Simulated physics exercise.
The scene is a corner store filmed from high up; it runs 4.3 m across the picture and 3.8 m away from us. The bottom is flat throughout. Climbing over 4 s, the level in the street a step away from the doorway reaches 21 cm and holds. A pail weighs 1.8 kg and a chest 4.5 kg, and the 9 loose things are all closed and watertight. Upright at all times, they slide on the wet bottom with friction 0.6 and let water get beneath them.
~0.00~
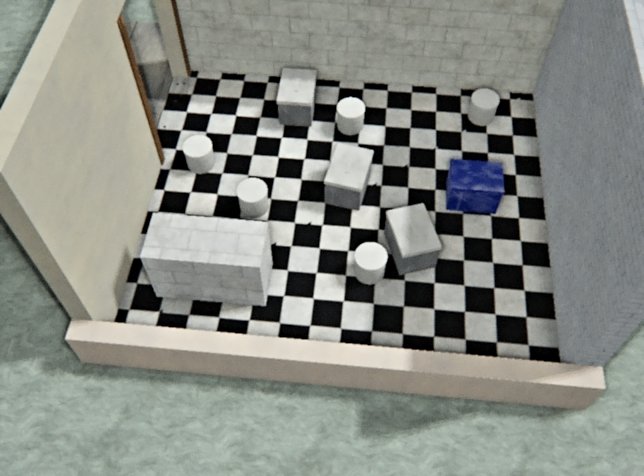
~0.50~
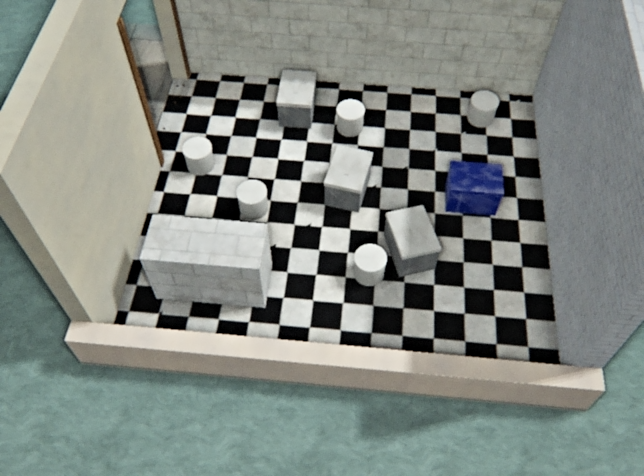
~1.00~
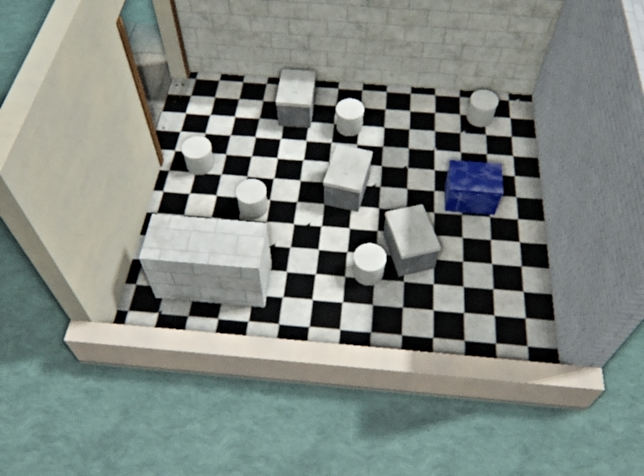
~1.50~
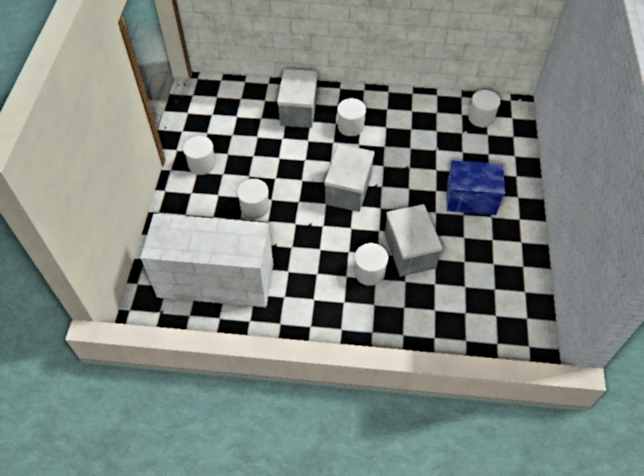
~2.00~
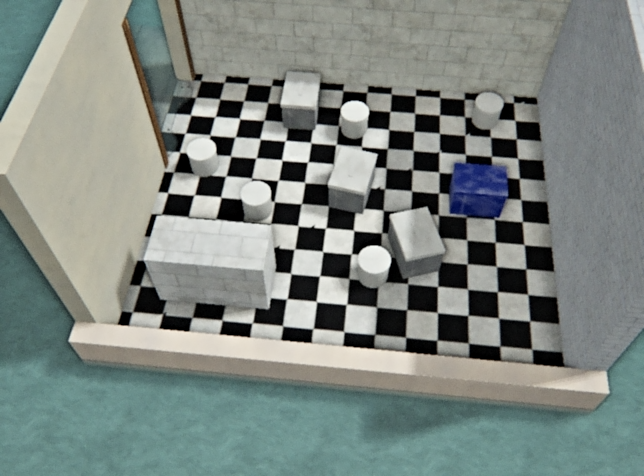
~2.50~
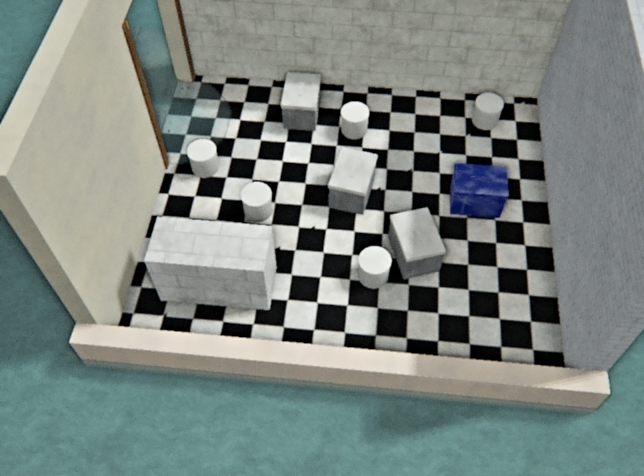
Water spreading through the doorway onto the back left corner of a checkered shop floor, while blue chest and pale blocks stay still.
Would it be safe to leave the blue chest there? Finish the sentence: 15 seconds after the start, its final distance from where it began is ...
More than a metre.
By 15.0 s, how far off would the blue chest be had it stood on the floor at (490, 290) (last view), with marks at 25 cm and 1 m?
Result: It drifts a great deal.
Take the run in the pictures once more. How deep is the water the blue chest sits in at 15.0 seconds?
Roughly 17 cm.
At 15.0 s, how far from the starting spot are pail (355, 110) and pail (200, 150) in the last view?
The first is 300 cm from its start, the second 20 cm.
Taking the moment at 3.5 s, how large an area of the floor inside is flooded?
At that time the wet patch spans about 2.5 m2.
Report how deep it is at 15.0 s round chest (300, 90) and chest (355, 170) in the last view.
Depth approx. 13 cm / 10 cm.
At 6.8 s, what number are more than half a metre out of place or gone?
At that moment it comes to 7.
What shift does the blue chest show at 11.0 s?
Close to 200 cm.
After 3.5 s the blue chest is near (481, 179), 0.0 m from its start, aground; 0 afloat.
After 6.8 s the blue chest is near (532, 207), 0.6 m from its start, afloat; 5 afloat.
After 11.0 s the blue chest is near (433, 316), 1.8 m from its start, afloat; 8 afloat.
After 15.0 s the blue chest is near (221, 310), 3.0 m from its start, afloat; 9 afloat.
